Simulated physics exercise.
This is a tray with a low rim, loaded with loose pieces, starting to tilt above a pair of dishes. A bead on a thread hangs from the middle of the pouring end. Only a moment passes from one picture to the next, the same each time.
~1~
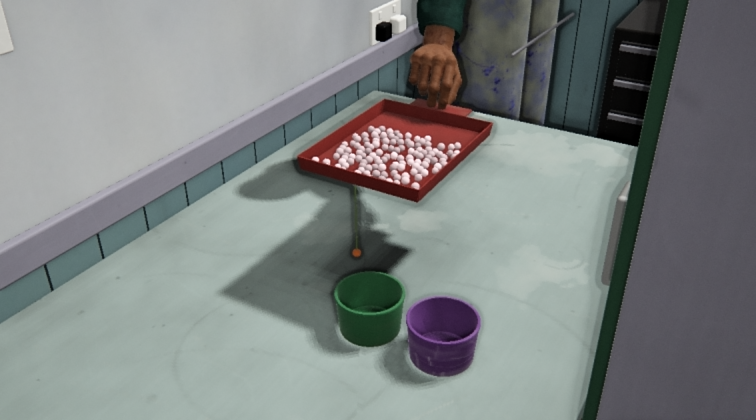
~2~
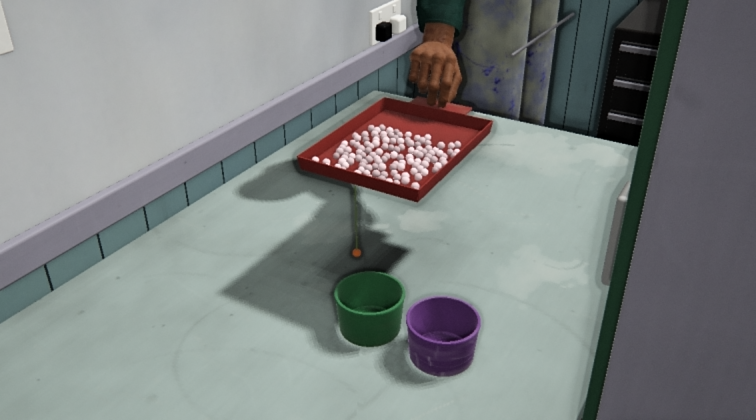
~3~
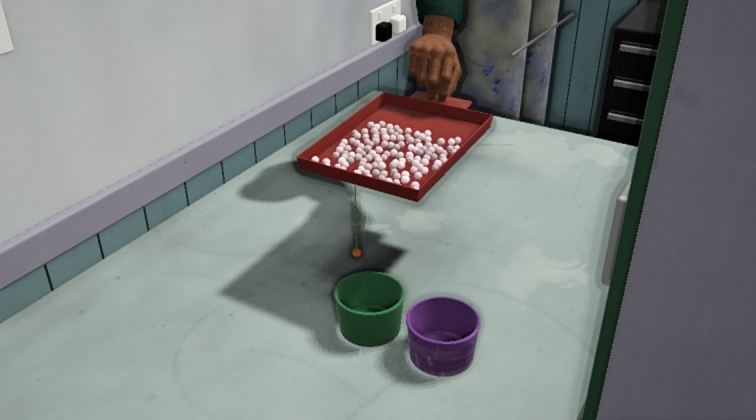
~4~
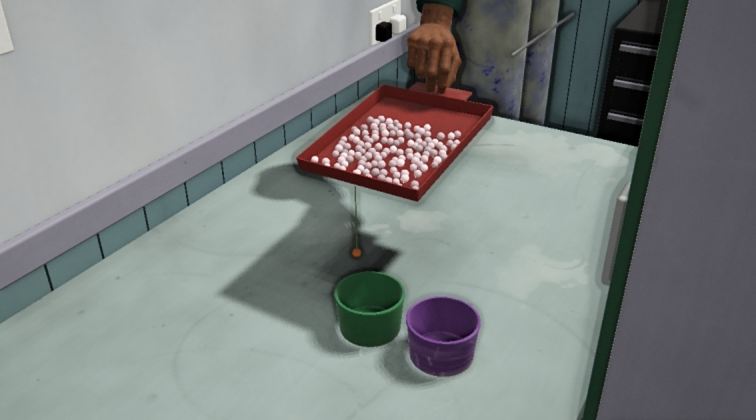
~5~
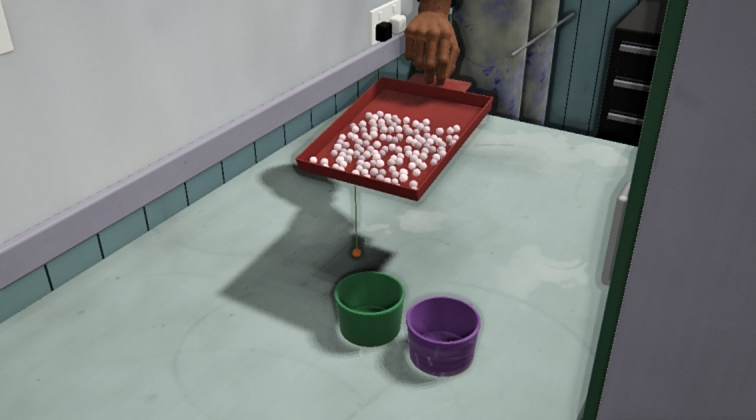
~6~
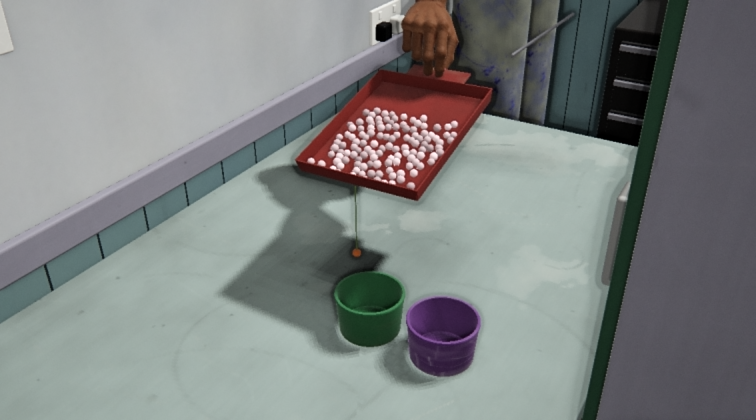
The clip opens on a red tray of small white balls above a pale table, a hand at its far edge and an orange bead hanging below, near green and purple dishes. The hand slowly raises the far edge, tipping the tray slightly toward the dishes, and the balls shift a little.
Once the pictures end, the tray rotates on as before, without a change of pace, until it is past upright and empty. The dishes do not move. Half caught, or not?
They take less than half between them.
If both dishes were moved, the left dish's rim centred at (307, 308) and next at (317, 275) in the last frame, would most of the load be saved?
One: Under half. Two: The larger part.
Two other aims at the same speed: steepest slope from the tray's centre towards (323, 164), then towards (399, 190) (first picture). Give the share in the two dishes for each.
First some 0, then 40 per cent.
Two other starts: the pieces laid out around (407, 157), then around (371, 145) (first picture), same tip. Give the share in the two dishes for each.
In turn 20 and 20 in a hundred.
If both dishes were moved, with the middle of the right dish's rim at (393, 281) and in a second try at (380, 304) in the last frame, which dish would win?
At the first place the left-hand dish, at the second the left dish.
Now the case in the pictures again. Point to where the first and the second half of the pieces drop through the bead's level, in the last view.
Early half (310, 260), late half (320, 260).
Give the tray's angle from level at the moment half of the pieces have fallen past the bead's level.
At about 95°.
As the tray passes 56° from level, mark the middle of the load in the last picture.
Roughly at (358, 156).
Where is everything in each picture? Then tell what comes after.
In the first frame, corners of the pouring end at (300, 156) and (418, 188), level; middle of the load at (387, 157), sugar pearls; left dish at (352, 325); right dish at (426, 354); bead on its thread at (357, 253).
In the second frame, corners of the pouring end at (300, 156) and (418, 188), level; middle of the load at (387, 156).
In the third frame, corners of the pouring end at (300, 156) and (417, 188), tipped barely, level across its low end; middle of the load at (387, 154).
In the fourth frame, corners of the pouring end at (299, 157) and (417, 188), tipped a little, level across its low end; middle of the load at (386, 152).
In the fifth frame, corners of the pouring end at (299, 158) and (416, 189), tipped a little, level across its low end; middle of the load at (385, 150).
In the sixth frame, corners of the pouring end at (298, 159) and (416, 189), tipped a little, level across its low end; middle of the load at (389, 146), nearly all on the move; left dish at (352, 325); right dish at (426, 354).
Soon, tray tipped steeply; all on the tray.
A while on, tray tipped right over; about a third on the tray; a small part in the left dish; about a third outside both; about a third in the air.
Towards the end, tray tipped past a quarter turn; a small part in the left dish; most outside both.
Finally, tray tipped past a quarter turn; none in the right dish; a small part in the left dish; most outside both.
